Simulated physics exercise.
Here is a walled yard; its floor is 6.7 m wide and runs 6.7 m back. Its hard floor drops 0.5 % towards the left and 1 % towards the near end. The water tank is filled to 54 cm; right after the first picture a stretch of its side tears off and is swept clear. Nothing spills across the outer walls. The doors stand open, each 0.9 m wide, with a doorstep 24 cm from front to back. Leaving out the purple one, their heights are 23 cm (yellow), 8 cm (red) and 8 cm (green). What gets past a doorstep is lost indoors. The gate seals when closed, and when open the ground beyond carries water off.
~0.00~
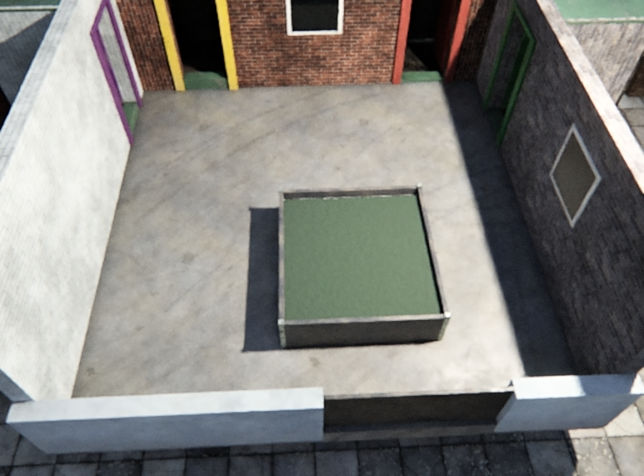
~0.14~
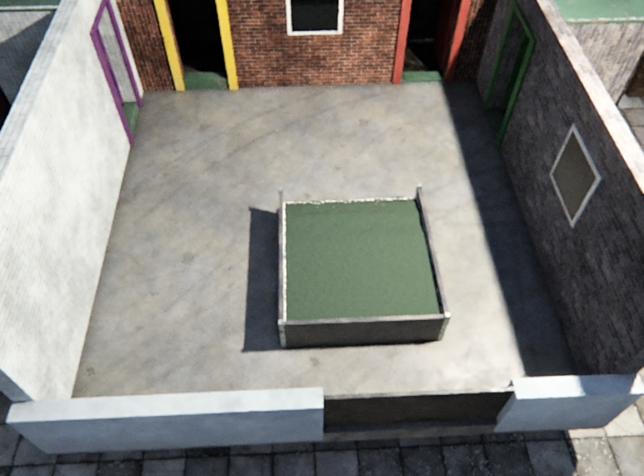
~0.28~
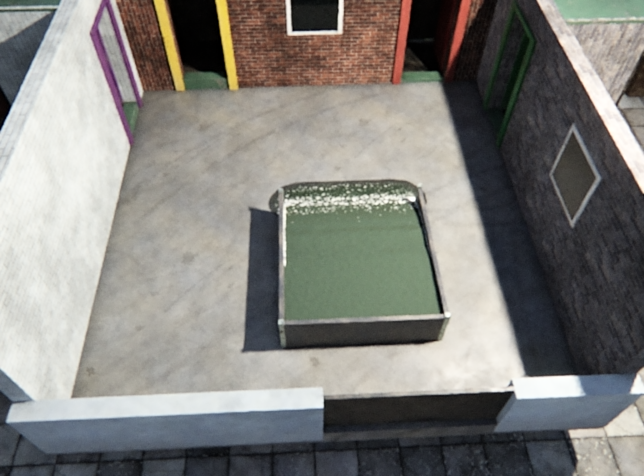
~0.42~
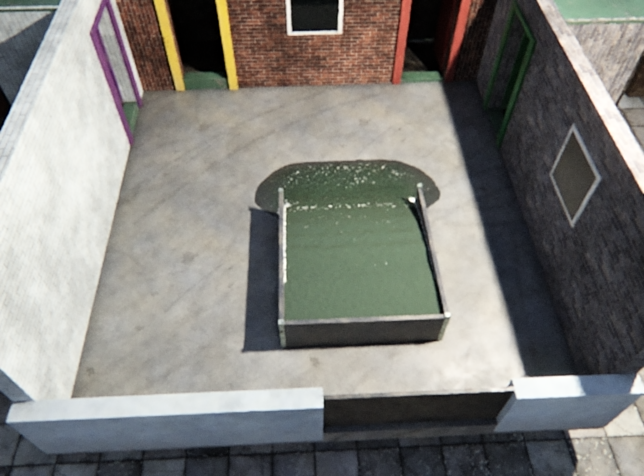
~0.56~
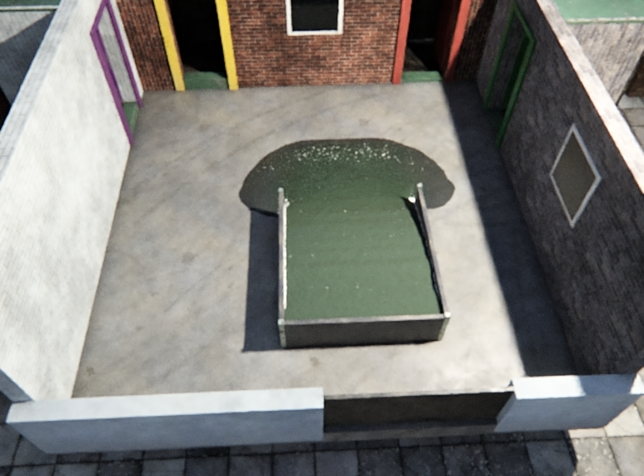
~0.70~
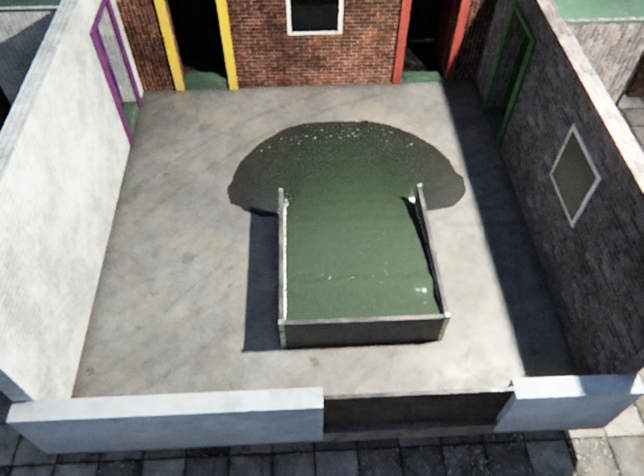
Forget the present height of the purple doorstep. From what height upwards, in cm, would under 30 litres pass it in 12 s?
At least 16 cm or so.
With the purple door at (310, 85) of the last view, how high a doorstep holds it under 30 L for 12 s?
About 20 cm.
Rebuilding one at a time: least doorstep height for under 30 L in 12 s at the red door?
About 13.5 cm at red.
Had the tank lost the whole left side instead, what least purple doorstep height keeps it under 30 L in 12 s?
Then roughly 8.0 cm.
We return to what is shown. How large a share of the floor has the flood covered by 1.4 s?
Near 30 per cent is wet.
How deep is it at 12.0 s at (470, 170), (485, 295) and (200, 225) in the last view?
Roughly 2, 8 and 5 cm, in turn.
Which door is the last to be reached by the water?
The purple one.
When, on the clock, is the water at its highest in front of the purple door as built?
Around 3.8 s.
After 1.4 s water covers 30 % of the floor, deepest (28 cm) near (333, 86); it has not reached the purple door.
After 3.0 s water covers 45 % of the floor, deepest (34 cm) near (144, 92); 10 cm at the purple door, 0 litres in over its 17 cm doorstep.
After 12.0 s water covers 95 % of the floor, deepest (16 cm) near (294, 415); 5 cm at the purple door, 20 litres in over its 17 cm doorstep.
At the purple door as built, the water arrived by 2.8 s and peaked near 22 cm at 3.8 s.
Run again over the same 12 s with other heights there, 48 litres in over 13.5 cm, 15 litres over 18 cm. The limit of 30 litres is kept from about 16 cm up.
